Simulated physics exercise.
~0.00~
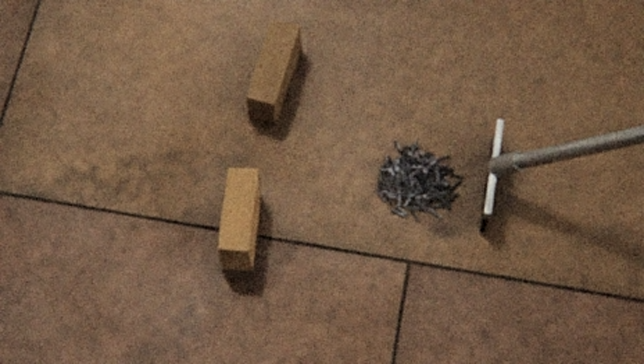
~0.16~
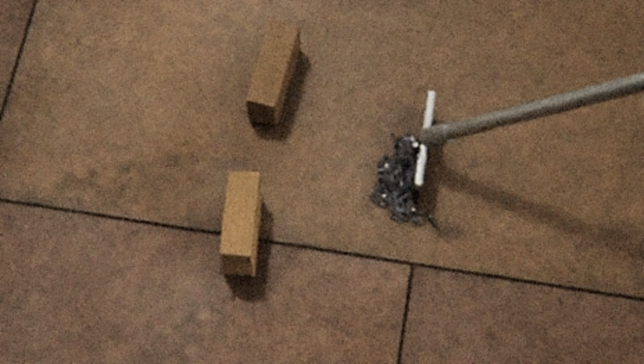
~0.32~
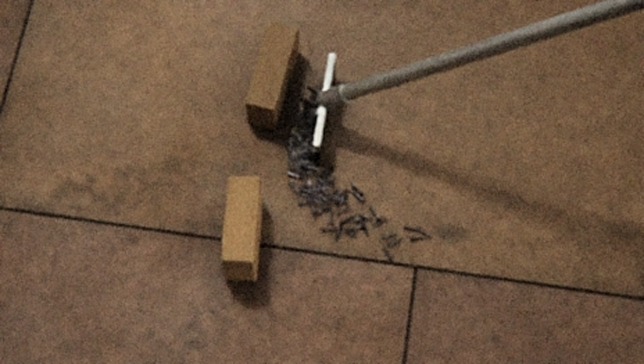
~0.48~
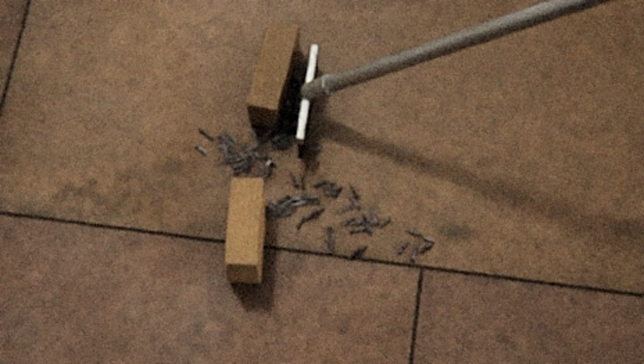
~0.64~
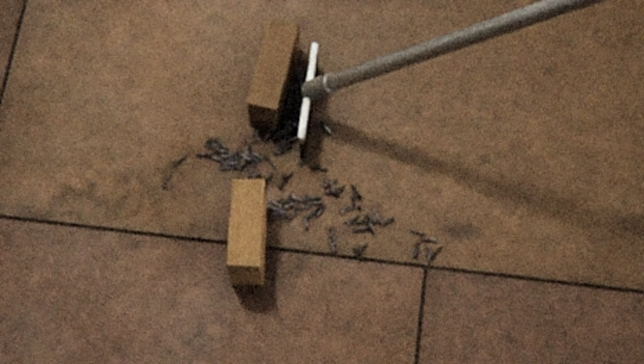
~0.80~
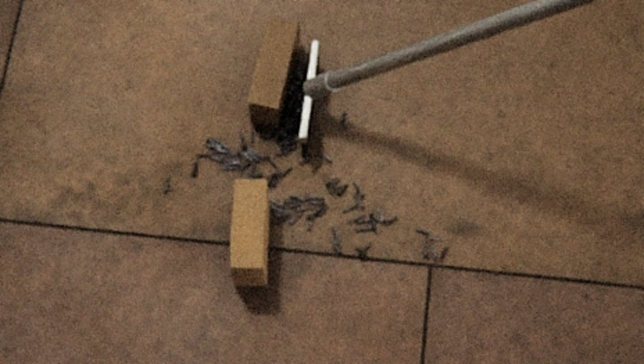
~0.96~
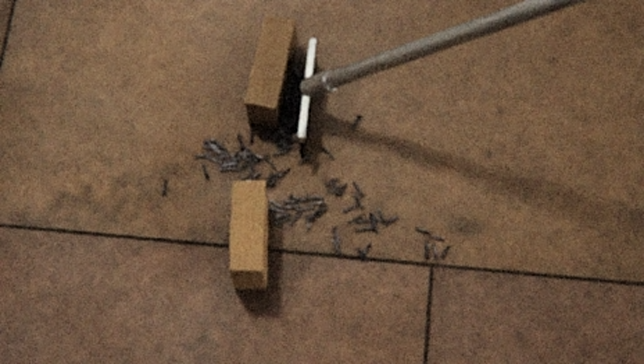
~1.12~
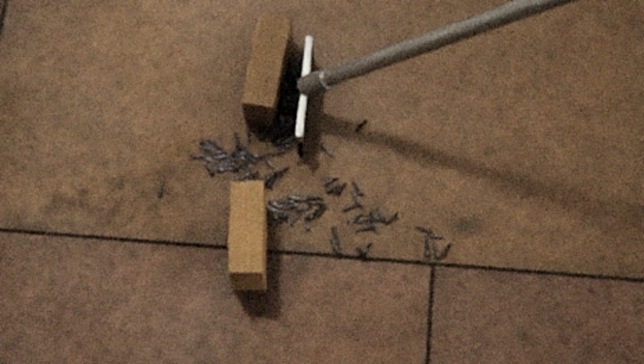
On a brown tiled floor, a long-handled squeegee pushes a pile of small dark metal pieces left toward two tan blocks, scattering them, and stops beside the upper block; some pieces lie in and past the gap, while most remain on the near side.
